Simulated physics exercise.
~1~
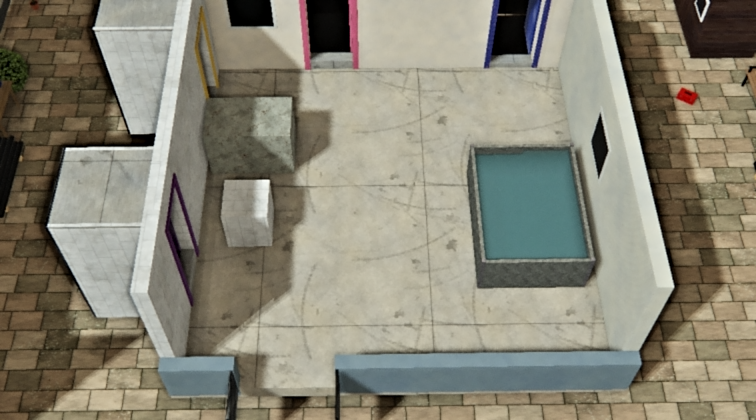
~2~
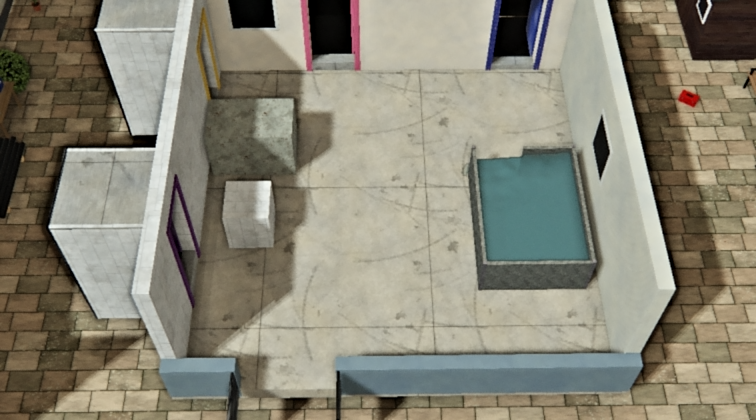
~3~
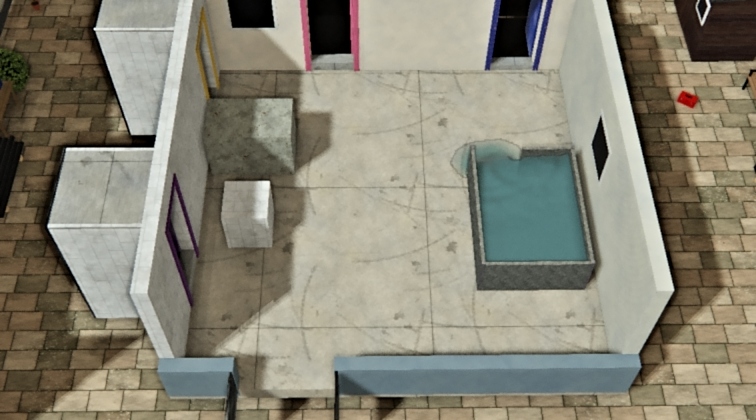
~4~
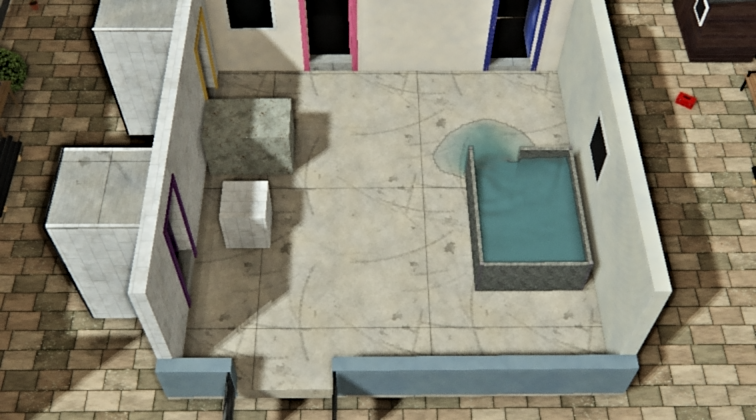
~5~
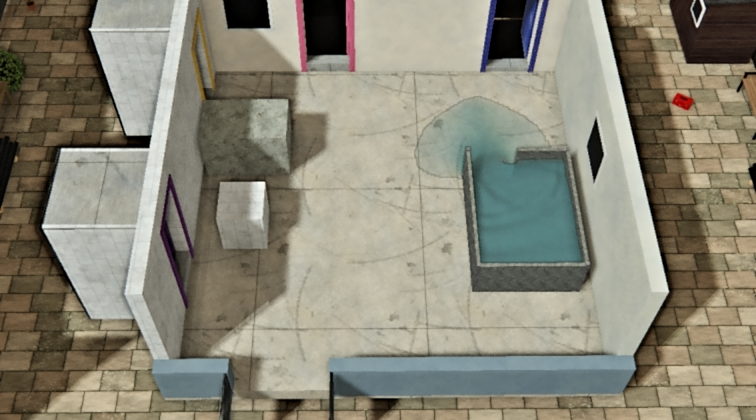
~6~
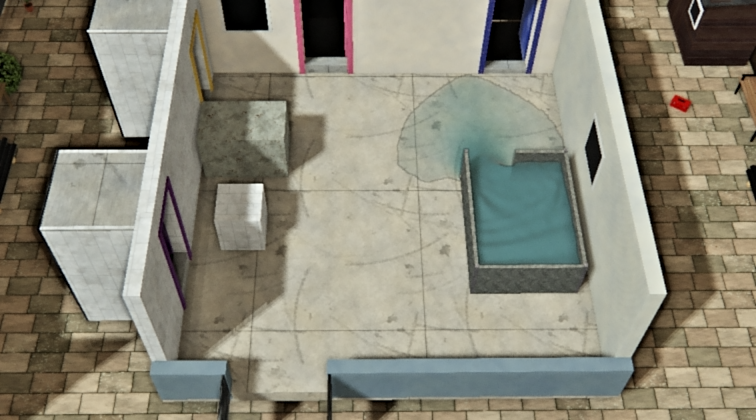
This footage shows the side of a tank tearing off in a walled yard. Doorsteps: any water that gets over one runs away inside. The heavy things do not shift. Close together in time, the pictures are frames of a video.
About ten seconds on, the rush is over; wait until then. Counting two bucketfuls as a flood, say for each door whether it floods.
The blue door is going to overshoot the allowance; the yellow door is going to overshoot the allowance; the pink door is going to stay inside the allowance; the purple door is going to stay inside the allowance.
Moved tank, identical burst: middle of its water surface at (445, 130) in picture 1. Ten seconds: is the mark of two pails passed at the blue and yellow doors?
Door by door, the blue door remains beneath it, and the yellow door crosses the threshold.
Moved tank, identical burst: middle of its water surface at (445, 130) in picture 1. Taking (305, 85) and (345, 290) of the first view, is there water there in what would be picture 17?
Hit, spared.
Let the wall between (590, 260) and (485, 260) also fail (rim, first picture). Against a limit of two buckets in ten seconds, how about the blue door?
Lab note: Blue door, below the mark.
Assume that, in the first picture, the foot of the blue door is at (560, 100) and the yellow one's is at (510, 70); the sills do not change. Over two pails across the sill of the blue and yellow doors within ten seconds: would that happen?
Looking at both, the blue one gets flooded and the yellow one gets flooded.
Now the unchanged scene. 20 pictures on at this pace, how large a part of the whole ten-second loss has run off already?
By my reckoning, 40 %.
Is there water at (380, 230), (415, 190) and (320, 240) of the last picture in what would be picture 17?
Result, as listed: Not wetted / not wetted / not wetted.
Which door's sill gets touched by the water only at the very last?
That is the one in purple.
A moment on, water covers 25 % of the floor; the blue door over two buckets in, the yellow door not reached, the pink door not reached, the purple door not reached.
Next, water covers 30 % of the floor; the blue door far over two buckets in, the yellow door not reached, the pink door wet at the sill, nothing in, the purple door not reached.
Then, water covers 35 % of the floor; the blue door far over two buckets in, the yellow door over two buckets in, the pink door wet at the sill, nothing in, the purple door not reached.
Later, water covers 50 % of the floor; the blue door far over two buckets in, the yellow door far over two buckets in, the pink door wet at the sill, nothing in, the purple door wet at the sill, nothing in.
In the end, water covers 85 % of the floor; the blue door far over two buckets in, the yellow door far over two buckets in, the pink door wet at the sill, nothing in, the purple door wet at the sill, nothing in.
